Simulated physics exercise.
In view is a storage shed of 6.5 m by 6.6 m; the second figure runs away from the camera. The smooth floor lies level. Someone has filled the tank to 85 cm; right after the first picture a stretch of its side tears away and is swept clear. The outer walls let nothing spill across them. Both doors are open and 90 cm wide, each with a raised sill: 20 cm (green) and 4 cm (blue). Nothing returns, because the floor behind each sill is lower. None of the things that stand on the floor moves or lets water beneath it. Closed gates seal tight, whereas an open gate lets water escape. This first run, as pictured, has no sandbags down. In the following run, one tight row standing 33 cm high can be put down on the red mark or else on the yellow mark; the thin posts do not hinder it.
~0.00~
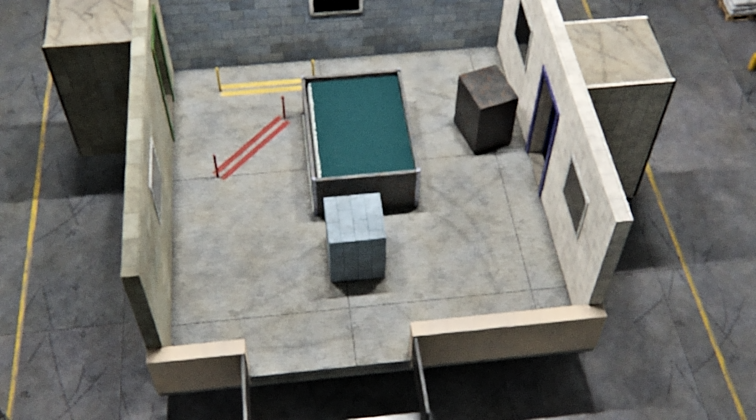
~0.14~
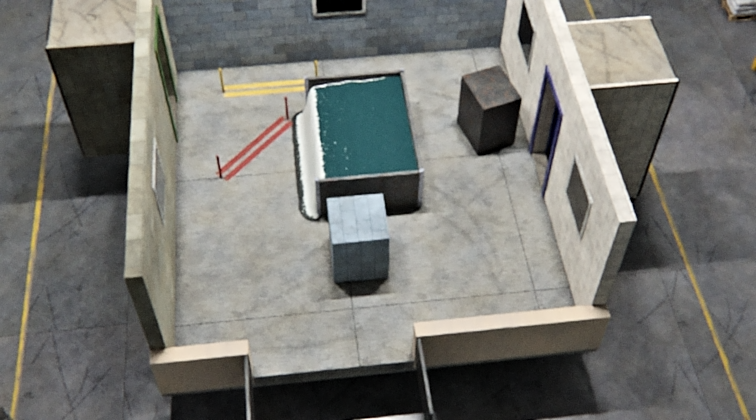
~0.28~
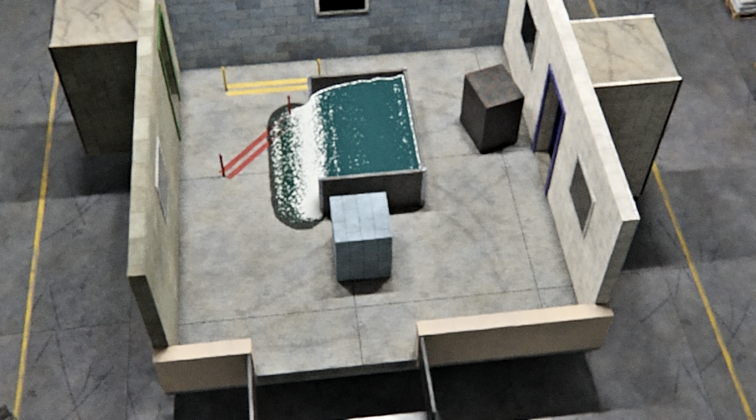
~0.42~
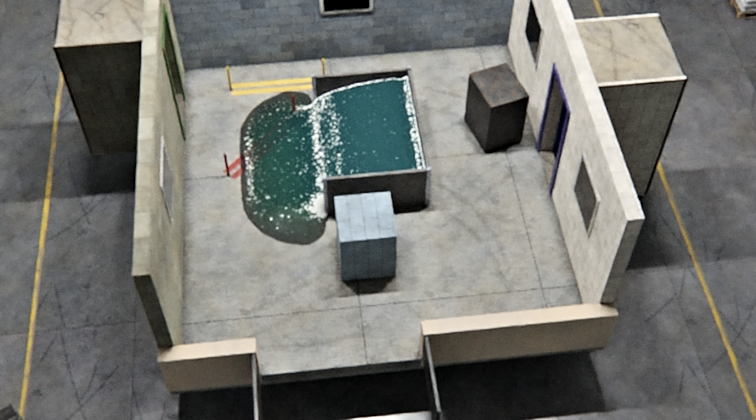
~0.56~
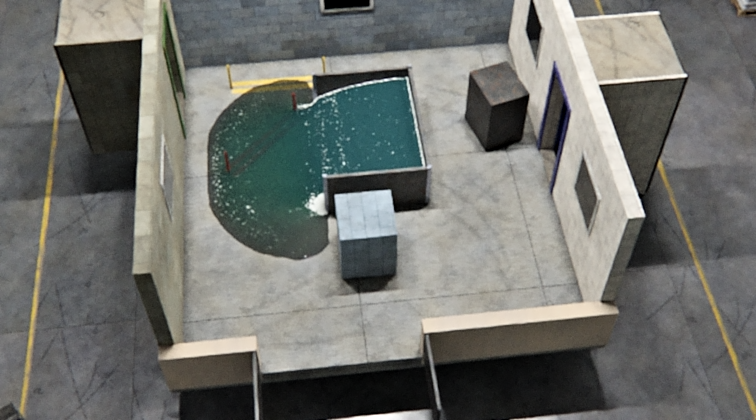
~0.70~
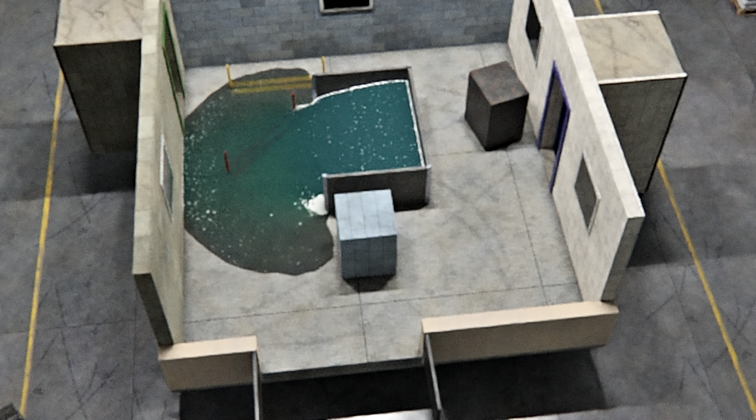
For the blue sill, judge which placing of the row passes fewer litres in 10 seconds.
I would choose yellow.
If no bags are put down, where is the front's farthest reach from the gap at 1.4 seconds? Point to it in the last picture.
The farthest wet point sits close to (184, 327).
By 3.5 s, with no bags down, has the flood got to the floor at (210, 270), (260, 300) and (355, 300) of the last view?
Soaked, soaked, soaked.
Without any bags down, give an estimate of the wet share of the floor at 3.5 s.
60 %.
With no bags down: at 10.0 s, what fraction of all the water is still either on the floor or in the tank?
Something like 78 percent.
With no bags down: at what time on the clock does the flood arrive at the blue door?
Arrival: Blue 5.0 s.
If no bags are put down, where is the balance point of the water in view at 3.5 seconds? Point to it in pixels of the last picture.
I'd put it at around pixel (271, 178).
After 1.4 s water covers 35 % of the floor and is deepest (54 cm) near (195, 178) in the run without bags; in at the blue door, 0 L with no bags, 0 L with the row on red, 0 L on yellow.
After 2.2 s water covers 35 % of the floor and is deepest (52 cm) near (185, 73) in the run without bags; in at the blue door, 0 L with no bags, 0 L with the row on red, 0 L on yellow.
After 3.5 s water covers 60 % of the floor and is deepest (30 cm) near (184, 367) in the run without bags; in at the blue door, 0 L with no bags, 0 L with the row on red, 0 L on yellow.
After 6.0 s water covers 85 % of the floor and is deepest (20 cm) near (508, 65) in the run without bags; in at the blue door, 0 L with no bags, 0 L with the row on red, 0 L on yellow.
After 10.0 s water covers 100 % of the floor and is deepest (12 cm) near (400, 250) in the run without bags; in at the blue door, 6 L with no bags, 40 L with the row on red, 5 L on yellow.
